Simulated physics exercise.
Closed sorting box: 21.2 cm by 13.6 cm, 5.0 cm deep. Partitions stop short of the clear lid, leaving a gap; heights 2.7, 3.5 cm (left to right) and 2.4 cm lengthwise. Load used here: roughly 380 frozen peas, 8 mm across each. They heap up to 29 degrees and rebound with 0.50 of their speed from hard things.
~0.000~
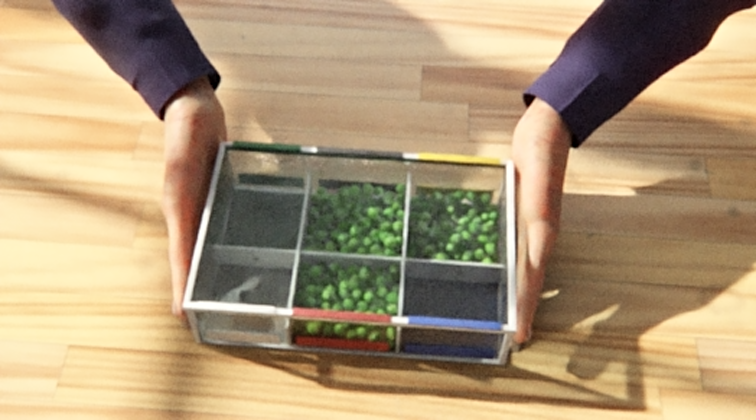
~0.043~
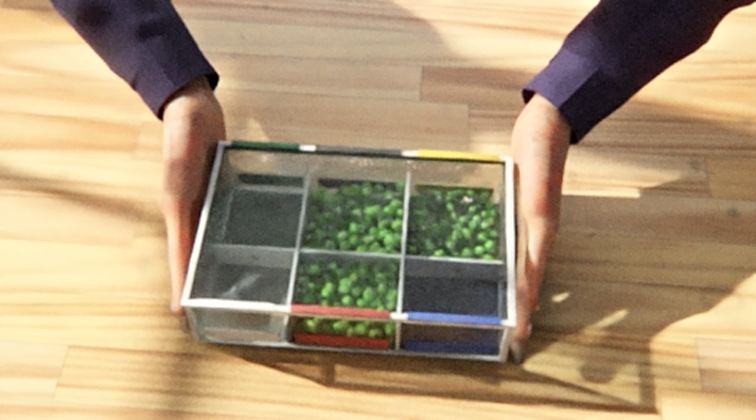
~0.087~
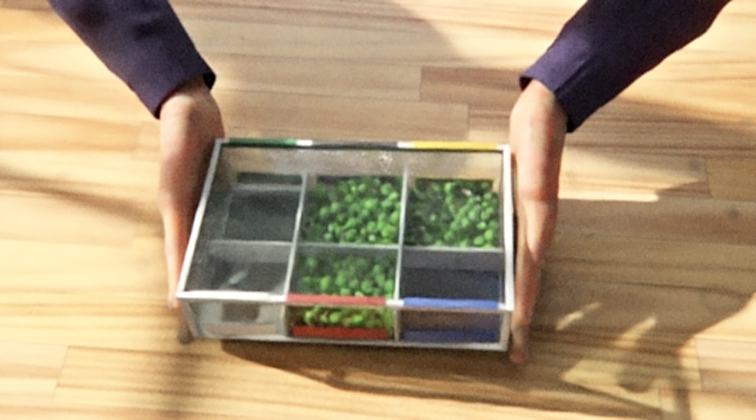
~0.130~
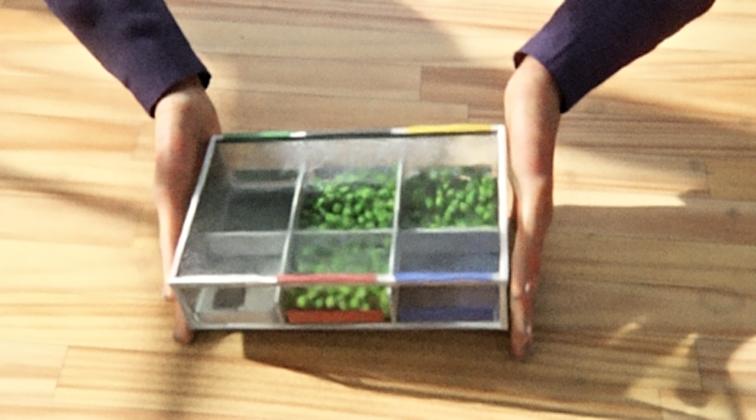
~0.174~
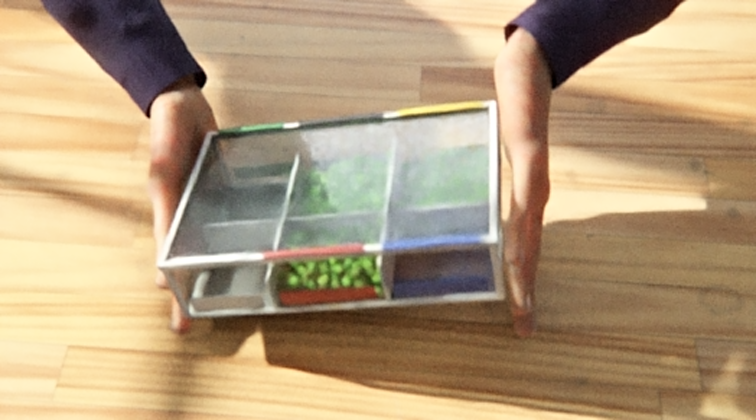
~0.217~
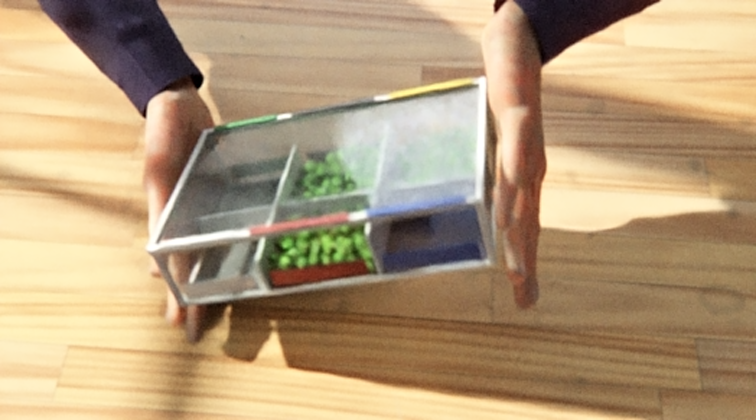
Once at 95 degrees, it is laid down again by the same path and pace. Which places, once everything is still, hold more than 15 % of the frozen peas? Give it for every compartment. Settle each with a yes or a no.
For red, no; for blue, no; for green, yes; for yellow, yes; for white, no; for black, yes.
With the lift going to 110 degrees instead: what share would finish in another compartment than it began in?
That works out to close to 55 percent.
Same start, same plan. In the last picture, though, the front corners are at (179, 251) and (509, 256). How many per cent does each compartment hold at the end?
Each compartment ends with this per cent: Red 5, blue 0, green 25, yellow 30, white 0 and black 40.
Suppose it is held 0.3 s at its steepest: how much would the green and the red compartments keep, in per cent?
Final amounts would be green 45% and red 5%.
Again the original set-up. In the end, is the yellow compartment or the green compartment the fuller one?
More ends up in the green one.
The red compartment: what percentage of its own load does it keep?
Share retained: Some 10 per cent.
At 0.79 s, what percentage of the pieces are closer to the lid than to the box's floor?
Estimate: Near 70 per cent.
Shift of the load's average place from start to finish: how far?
Roughly 5.0 cm.
Then, at 0.79 s, tilt 94 degrees; red 15 %, green 20 %, yellow 30 %, white 5 %, black 35 %.
After 1.17 s, tilt 39 degrees; red 5 %, green 45 %, yellow 30 %, black 25 %.
After 1.64 s, tilt 0 degrees; red 5 %, green 45 %, yellow 30 %, black 25 %.
In the end, at 2.0 s, red 5 %, blue 0 %, green 45 %, yellow 30 %, white 0 %, black 25 %.
